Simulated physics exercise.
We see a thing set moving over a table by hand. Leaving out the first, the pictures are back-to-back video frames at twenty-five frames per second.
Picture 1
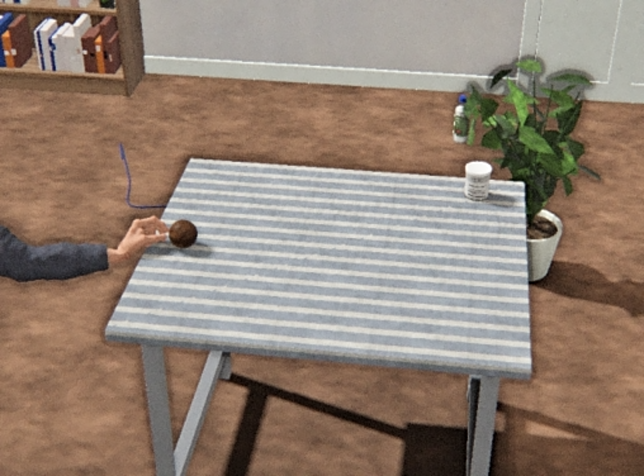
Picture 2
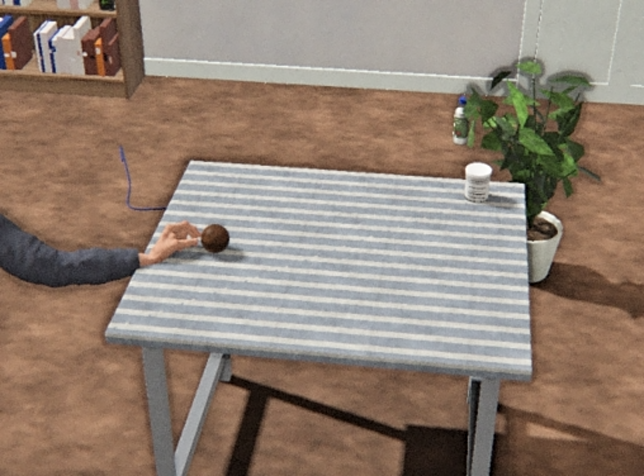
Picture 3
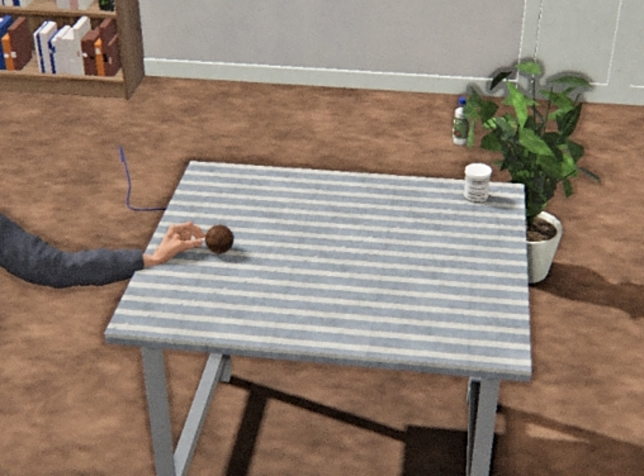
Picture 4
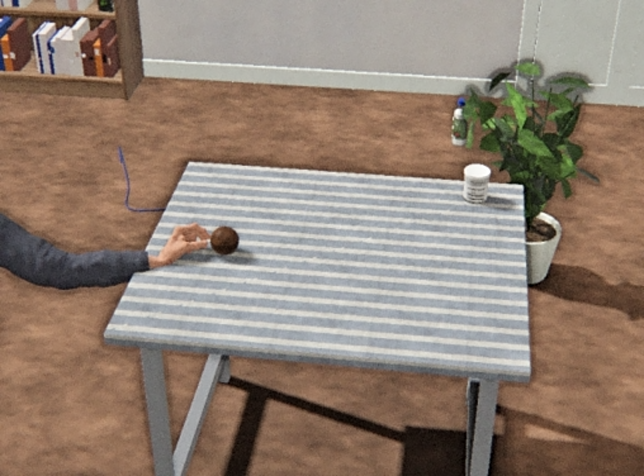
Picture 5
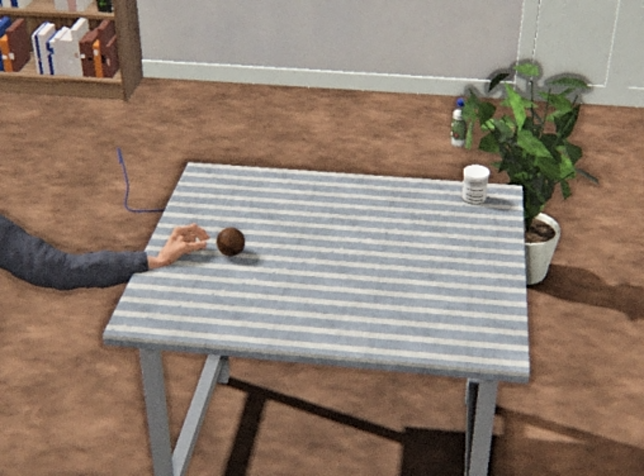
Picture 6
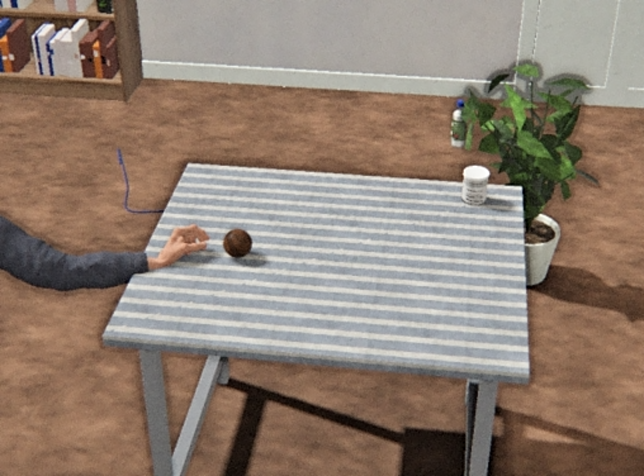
A table with a blue-and-white striped top stands on a mottled brown floor, seen from above at an angle. A dark brown ball sits near its left edge by a hand in a dark sleeve, with a white jar at the far right corner, a green potted plant beyond, and a bookshelf at upper left. The hand pushes the ball a short way right, then stays put as the ball rolls slowly on.
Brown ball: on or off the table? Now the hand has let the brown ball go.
On.
Then, 0.20 s later than the last frame, brown ball moved about its own width near (269, 246).
Then, 0.40 s later than the last frame, brown ball moved well along near (295, 248).
Then, 0.80 s later than the last frame, brown ball moved well along near (331, 251).
When it is over, moved from the start, brown ball. End places, in pixels of the last picture, brown ball near (346, 252).
